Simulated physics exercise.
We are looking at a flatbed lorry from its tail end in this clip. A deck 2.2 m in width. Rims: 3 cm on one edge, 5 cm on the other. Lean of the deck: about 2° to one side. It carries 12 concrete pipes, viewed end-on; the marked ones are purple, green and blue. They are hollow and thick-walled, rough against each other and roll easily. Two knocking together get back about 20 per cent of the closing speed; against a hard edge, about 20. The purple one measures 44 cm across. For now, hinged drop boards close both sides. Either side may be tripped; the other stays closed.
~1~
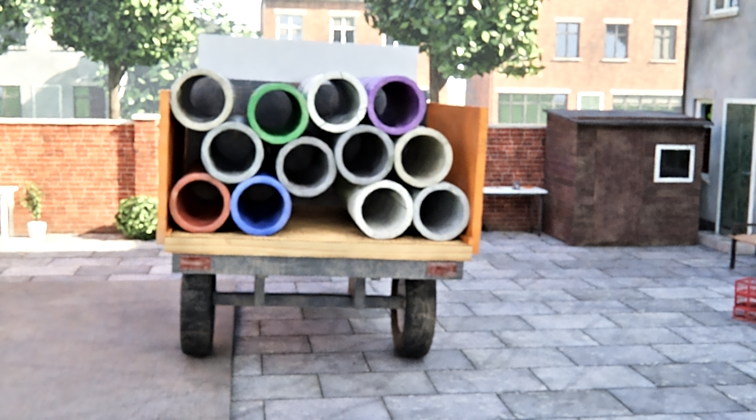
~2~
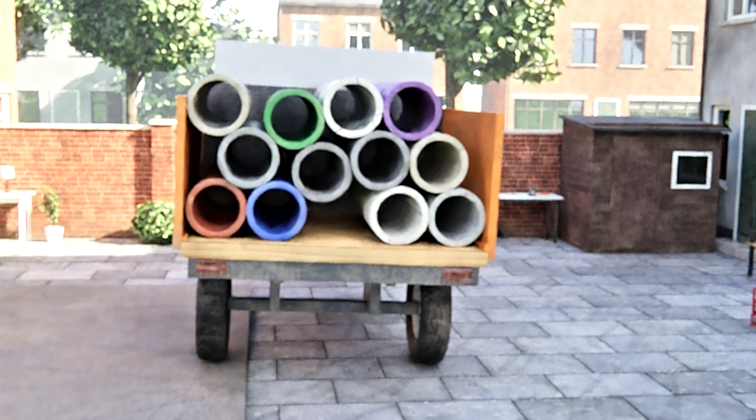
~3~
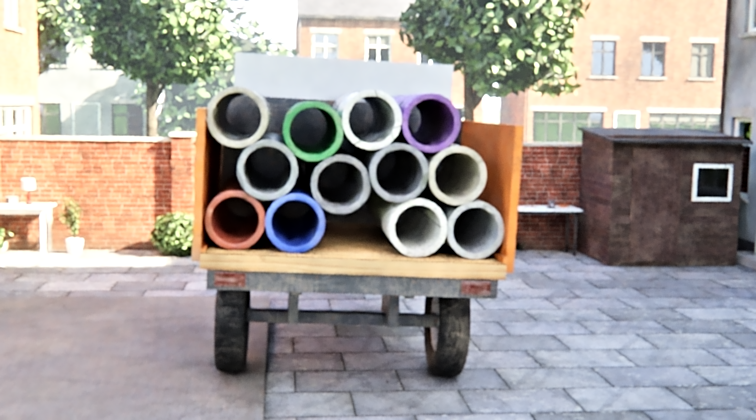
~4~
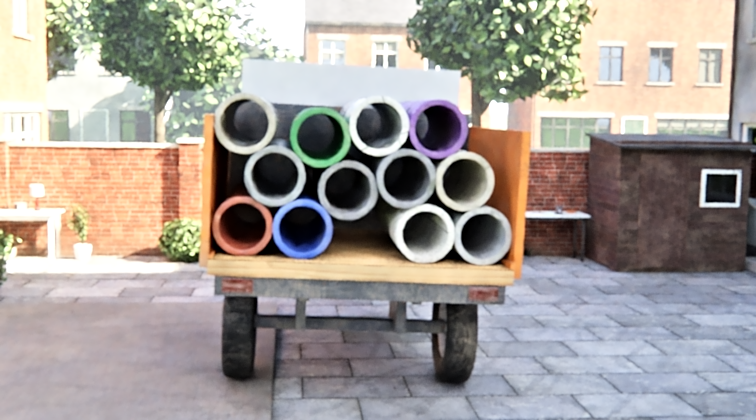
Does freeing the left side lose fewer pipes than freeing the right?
I expect the right to shed fewer.
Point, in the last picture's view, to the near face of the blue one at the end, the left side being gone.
Close to (236, 226), give or take.
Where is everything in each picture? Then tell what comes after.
The first picture shows purple (397, 105), green (279, 114), blue (261, 206); the deck slopes 2° down to the right; 4 of the 12 make up the bottom layer; at rest.
The second picture shows purple (413, 111), green (295, 119), blue (277, 211); rims, left 3 cm, right 5 cm; at rest.
The third picture shows purple (432, 123), green (314, 131), blue (295, 223); side tops at (201, 114) and (519, 131); all still.
The fourth picture shows purple (439, 129), green (321, 137), blue (303, 229); at rest.
If it is the left, after 0.8 s, purple is up on others, 70 cm from the right edge, rolling left; green is up on others, 70 cm from the left edge, rolling left; blue is on the deck, 55 cm from the left edge, rolling left; 1 off so far.
If it is the left, in the end, purple is up on others, 90 cm from the right edge; green is up on others, 45 cm from the left edge; blue is on the deck, 20 cm from the left edge; 3 off so far.
If it is the right, after 0.6 s, purple is up on others, 60 cm from the right edge; green is up on others, 75 cm from the left edge; blue is on the deck, 65 cm from the left edge; 0 off so far.
If it is the right, in the end, purple is up on others, 60 cm from the right edge; green is up on others, 75 cm from the left edge; blue is on the deck, 65 cm from the left edge; 0 off so far.
